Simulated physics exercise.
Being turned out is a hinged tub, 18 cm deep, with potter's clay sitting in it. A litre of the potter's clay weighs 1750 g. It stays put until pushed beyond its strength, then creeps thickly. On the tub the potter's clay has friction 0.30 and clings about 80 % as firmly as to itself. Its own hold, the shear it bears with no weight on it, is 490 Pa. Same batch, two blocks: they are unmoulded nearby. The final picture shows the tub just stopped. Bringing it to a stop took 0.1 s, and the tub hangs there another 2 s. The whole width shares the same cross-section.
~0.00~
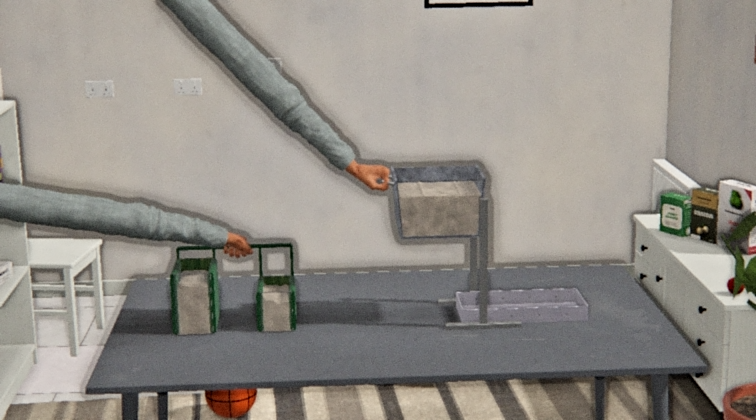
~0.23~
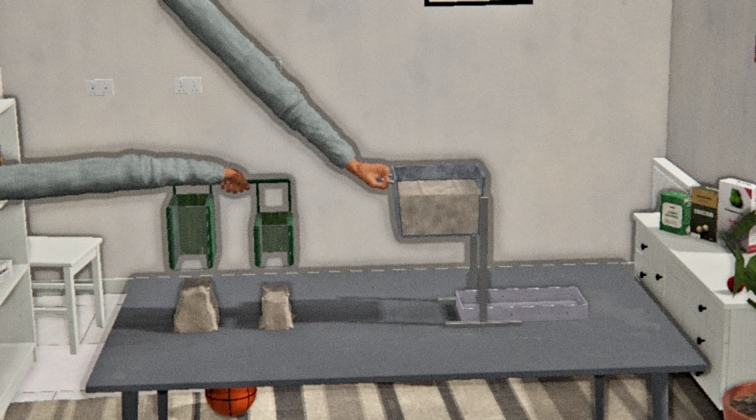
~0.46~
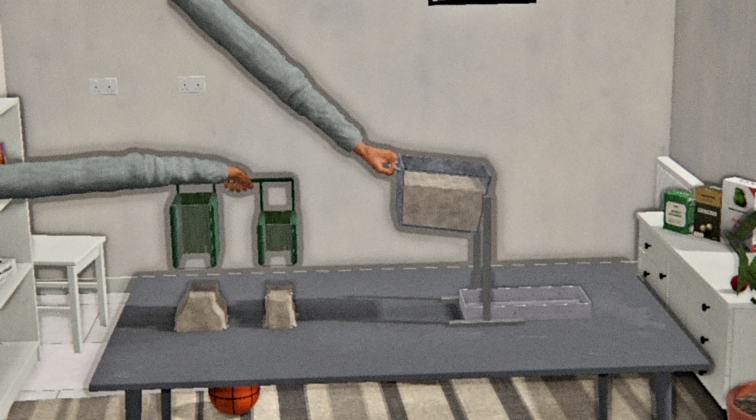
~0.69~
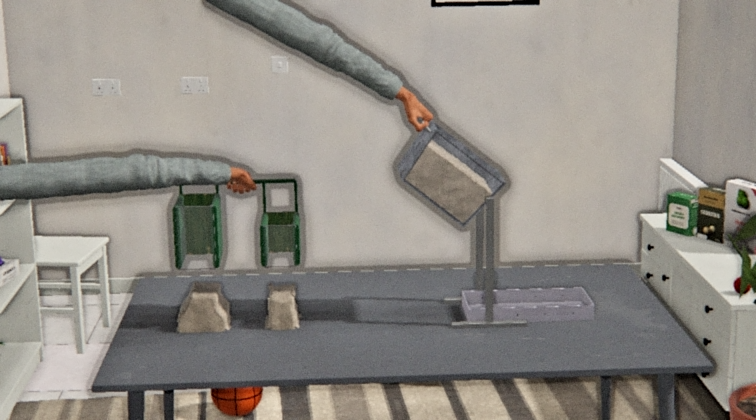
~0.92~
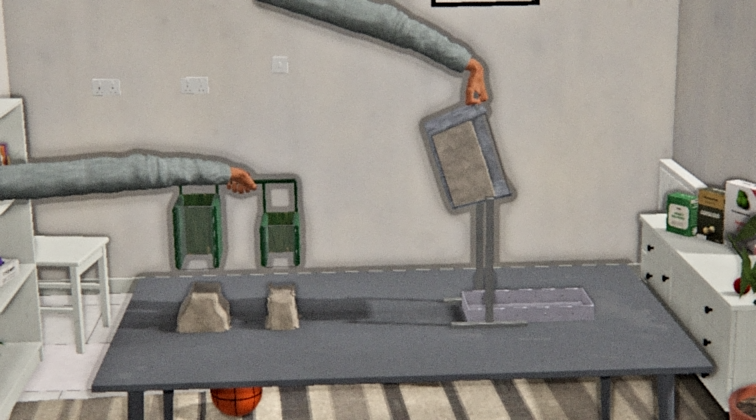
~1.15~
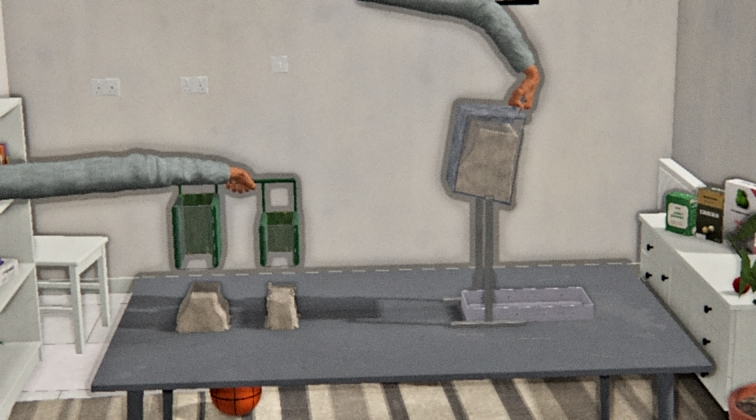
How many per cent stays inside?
33 %.
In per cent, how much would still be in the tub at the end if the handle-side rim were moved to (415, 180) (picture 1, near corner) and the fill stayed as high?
I'd put it at close to 40 per cent.
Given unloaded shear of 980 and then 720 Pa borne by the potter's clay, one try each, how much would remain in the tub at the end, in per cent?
Roughly 20 % followed by roughly 35 %.
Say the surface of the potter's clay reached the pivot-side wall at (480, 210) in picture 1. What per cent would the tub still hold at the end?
Result: Approx. 40 % remaining in tub.
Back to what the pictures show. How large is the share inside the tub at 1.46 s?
Near 35 %.
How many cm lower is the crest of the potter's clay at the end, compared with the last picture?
13 cm or so.
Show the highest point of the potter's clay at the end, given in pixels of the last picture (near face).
It ends up highest close to (461, 173).
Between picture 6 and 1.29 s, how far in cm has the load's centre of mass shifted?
Shift: Roughly 9 cm.
After 1.29 s, the tub is at 99 degrees and holds 59 %.
After 1.46 s, the tub is at 99 degrees and holds 34 %.
After 1.63 s, the tub is at 99 degrees and holds 33 %.
After 1.80 s, the tub is at 99 degrees and holds 33 %.
After 3.15 s, at the end, the tub is at 99 degrees and holds 33 %.
